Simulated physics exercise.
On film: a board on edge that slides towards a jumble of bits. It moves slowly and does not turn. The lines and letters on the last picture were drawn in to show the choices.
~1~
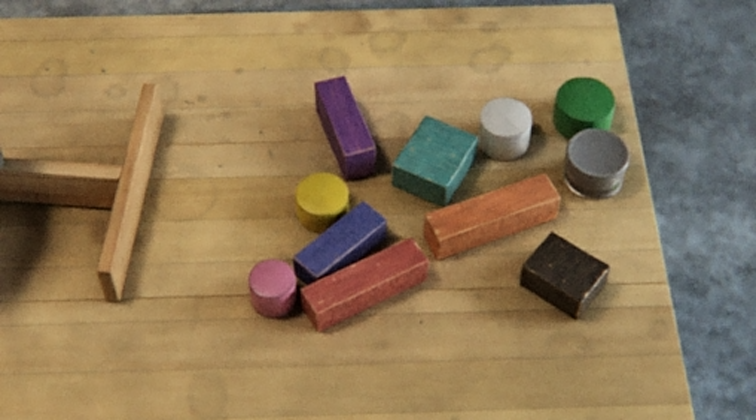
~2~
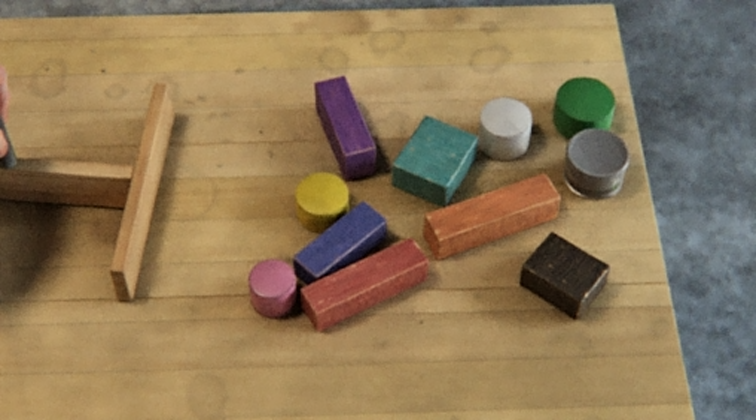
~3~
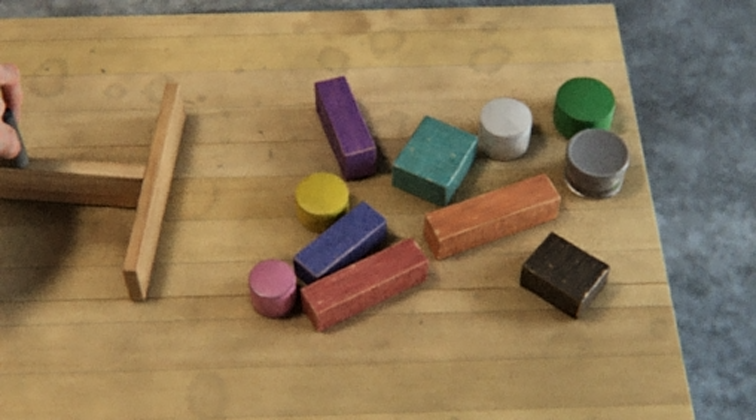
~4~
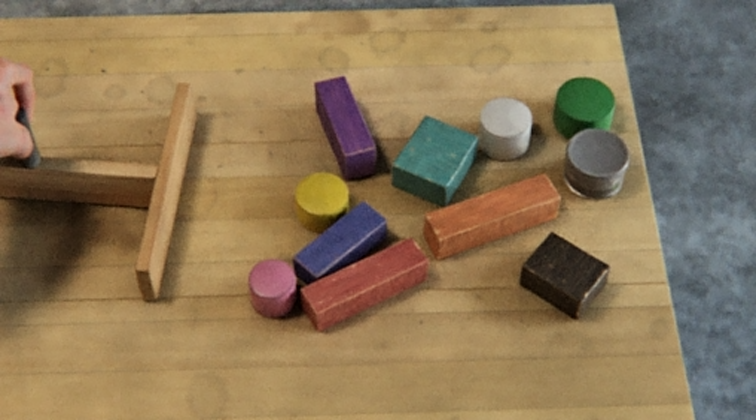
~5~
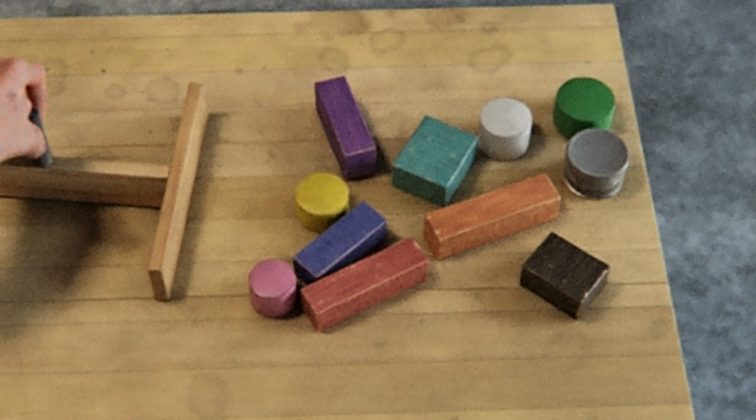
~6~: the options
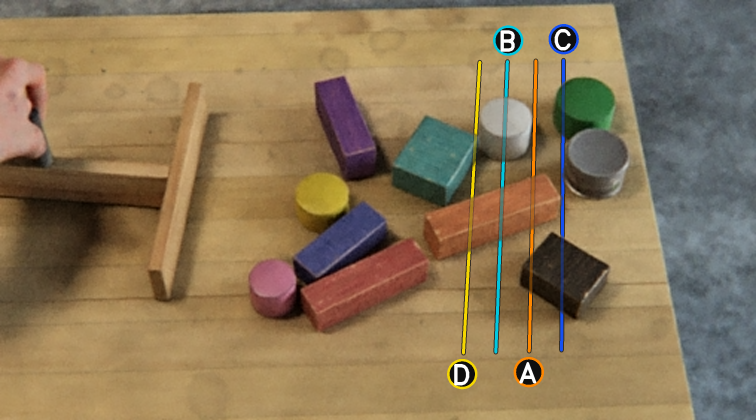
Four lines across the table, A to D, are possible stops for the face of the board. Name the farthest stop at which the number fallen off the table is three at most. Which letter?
Stop at C.
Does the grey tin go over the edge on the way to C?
Yes.
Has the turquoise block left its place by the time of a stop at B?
By then, yes.
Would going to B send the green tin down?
No.
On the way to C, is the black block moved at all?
By then, yes.
On the marked copy, A at (533, 195); B at (502, 196); C at (563, 194); D at (472, 196).
With C. Early on, board (317, 167); pink tin (322, 305); red bar (380, 296).
Further on, board (454, 164); black block (580, 284); orange bar (553, 239).
At the end, board (561, 161); grey tin over the edge; green tin over the edge; two fallen.
As for the rest, A is within the limit but short; B is within the limit but short; D is within the limit but short.
